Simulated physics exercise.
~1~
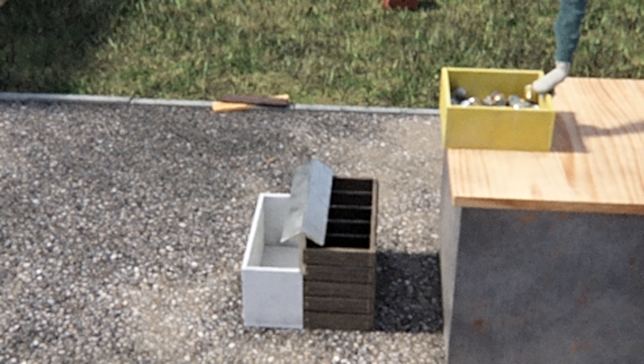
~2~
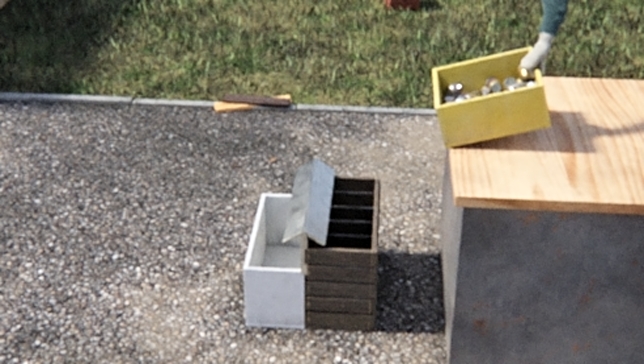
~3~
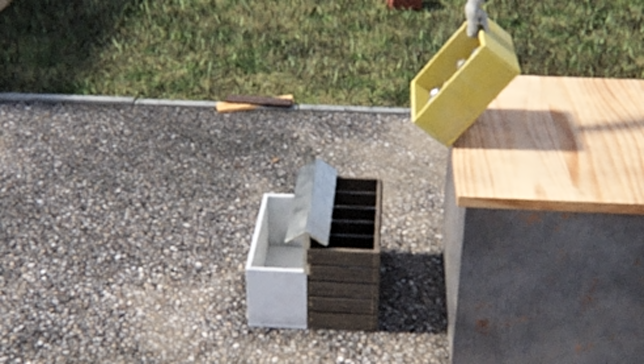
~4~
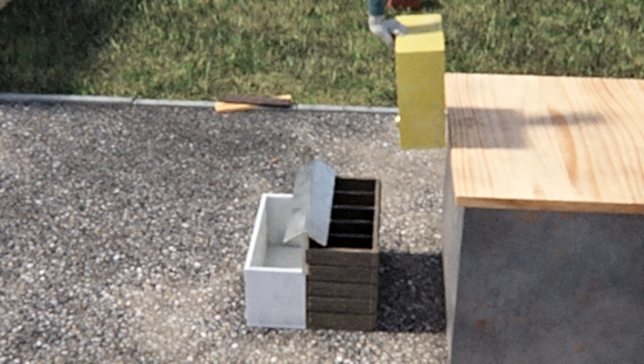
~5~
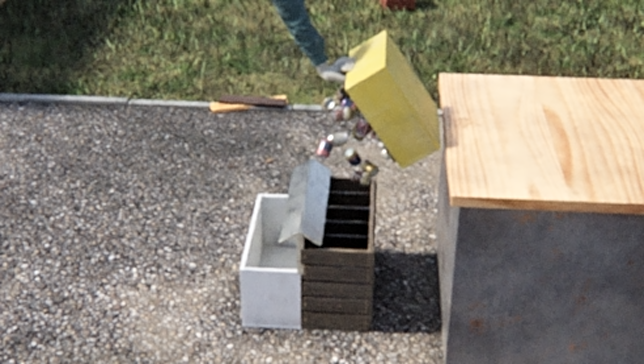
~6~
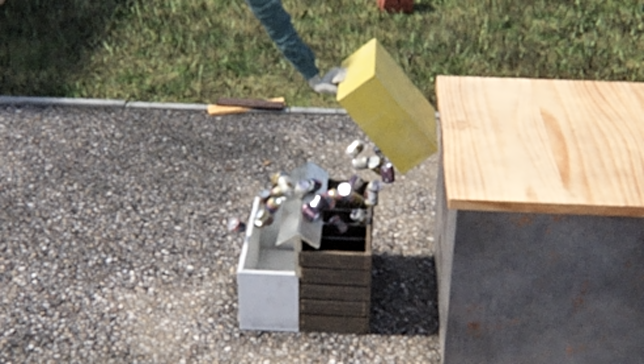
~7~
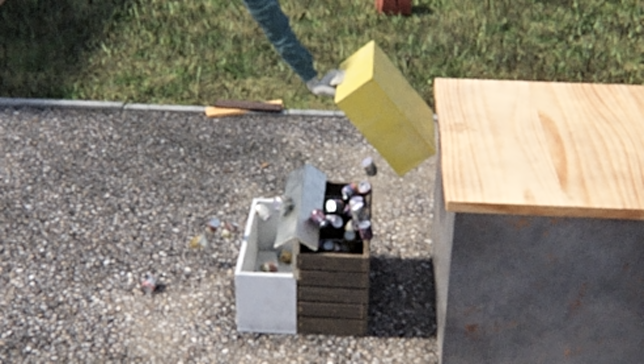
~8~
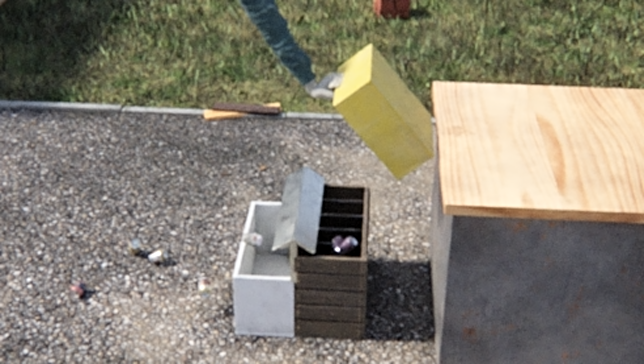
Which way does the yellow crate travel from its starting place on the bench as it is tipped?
The yellow crate moves to the left, past the edge of the bench.
